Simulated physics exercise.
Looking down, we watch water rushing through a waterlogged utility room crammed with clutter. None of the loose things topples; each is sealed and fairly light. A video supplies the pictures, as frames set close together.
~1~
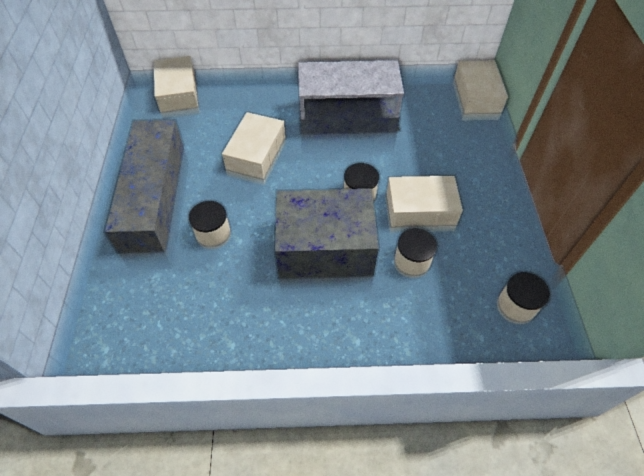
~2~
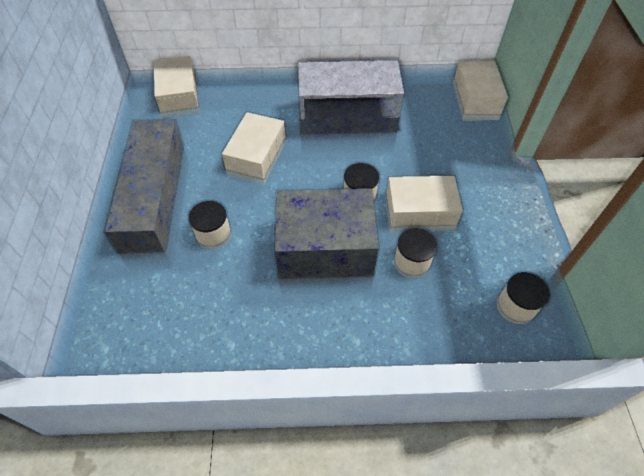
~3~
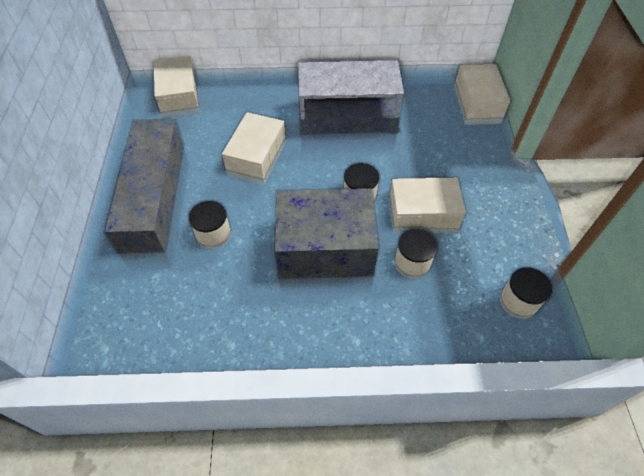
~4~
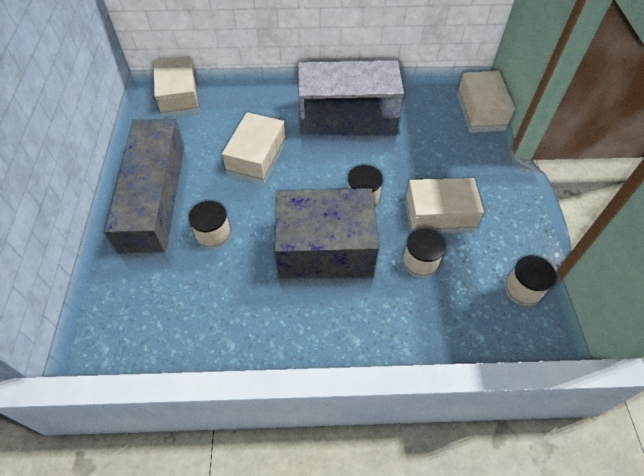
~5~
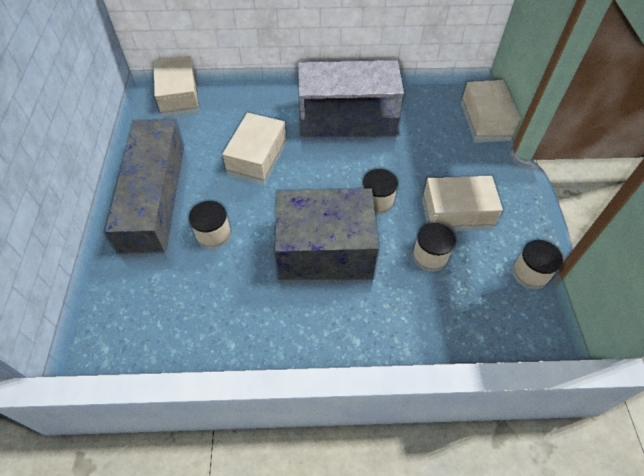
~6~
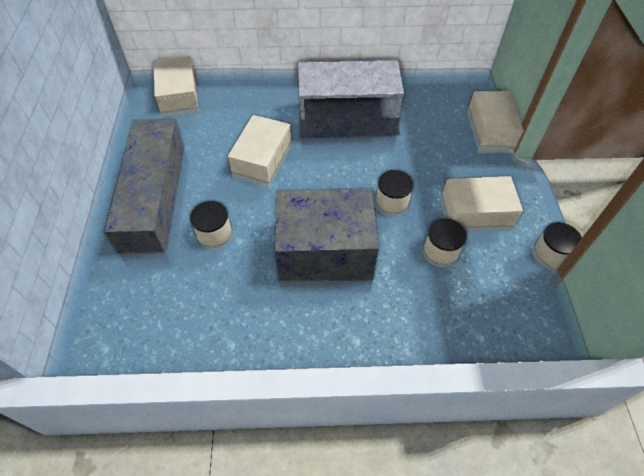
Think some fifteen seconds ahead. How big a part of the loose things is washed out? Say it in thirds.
It reaches two thirds.
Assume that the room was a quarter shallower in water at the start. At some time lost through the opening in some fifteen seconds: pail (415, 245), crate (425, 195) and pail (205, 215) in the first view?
Respectively: Exited / exited / remained.
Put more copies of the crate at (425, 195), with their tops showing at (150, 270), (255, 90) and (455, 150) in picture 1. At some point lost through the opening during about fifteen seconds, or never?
Here's how it goes, in order: Does not get out, then does not get out, then gets out.
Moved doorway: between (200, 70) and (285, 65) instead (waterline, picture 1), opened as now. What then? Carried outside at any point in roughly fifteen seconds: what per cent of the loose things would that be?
Close to 50 percent, more or less.
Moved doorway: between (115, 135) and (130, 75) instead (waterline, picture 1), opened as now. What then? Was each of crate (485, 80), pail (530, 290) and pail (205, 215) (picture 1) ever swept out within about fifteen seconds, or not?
One after the other: No, stays, gone.
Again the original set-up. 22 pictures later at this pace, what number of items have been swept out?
I get 6.
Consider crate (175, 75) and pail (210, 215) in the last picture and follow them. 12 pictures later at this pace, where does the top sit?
Look for them close to (217, 89) and (253, 201).
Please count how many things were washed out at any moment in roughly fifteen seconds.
The answer is 6.
A moment on, 2 of 8 are out; 6 afloat.
Next, 5 of 8 are out; 3 afloat.
Later, 6 of 8 are out; 2 afloat.
In the end, 6 of 8 are out; 2 afloat.
